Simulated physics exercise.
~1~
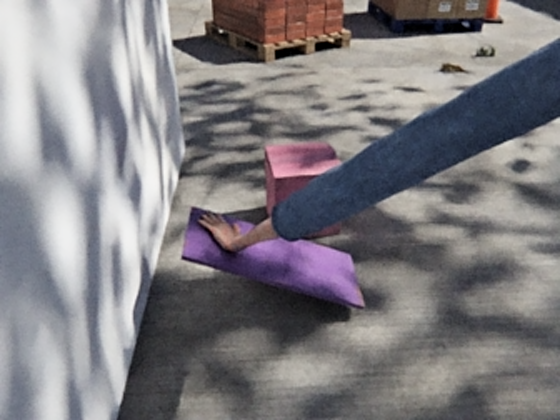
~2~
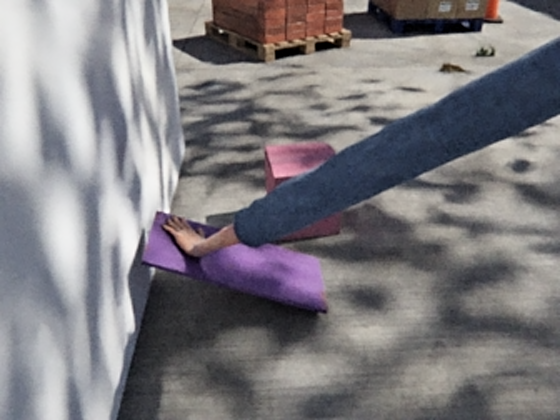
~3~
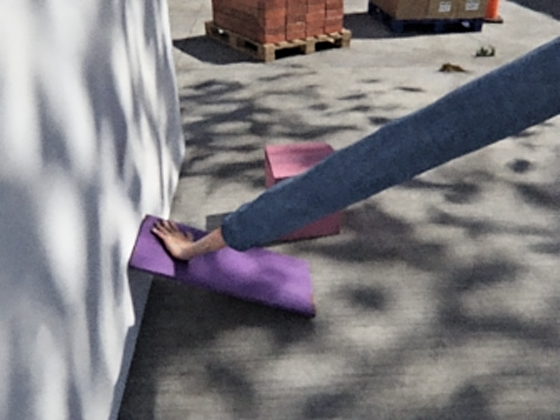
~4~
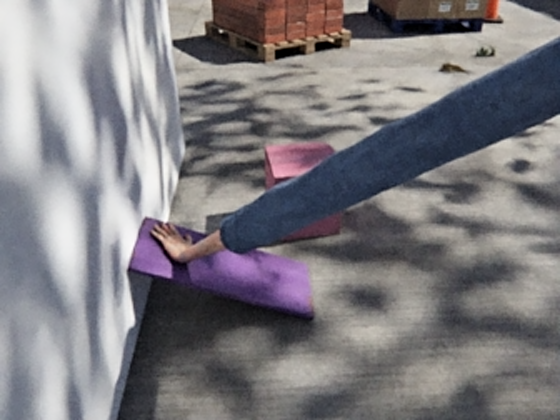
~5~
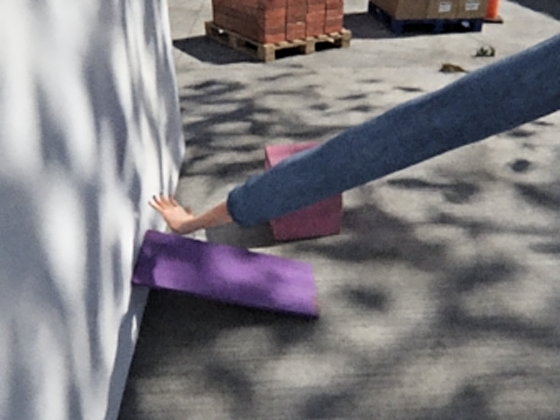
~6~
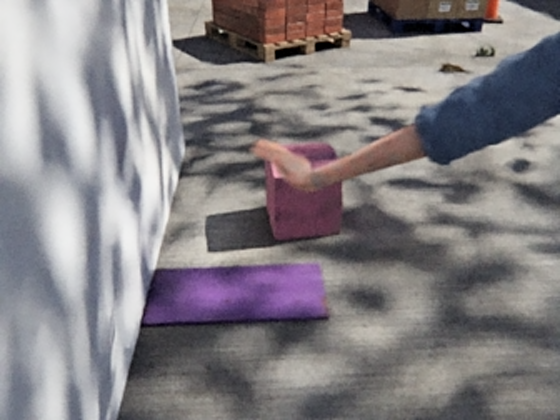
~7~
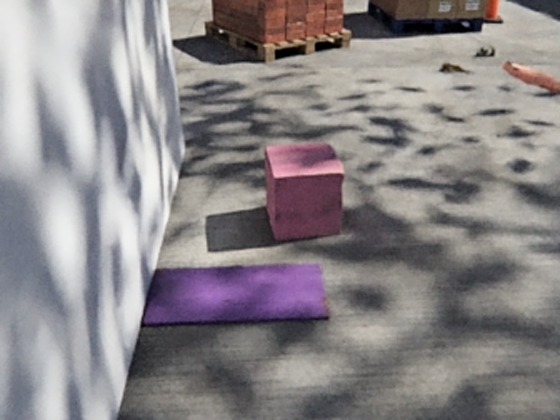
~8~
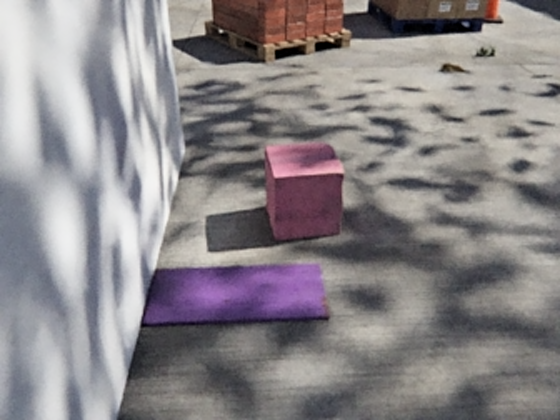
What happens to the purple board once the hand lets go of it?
The board does not stay leaning on the wall. It slides down and ends up lying flat on the concrete at the foot of the wall.
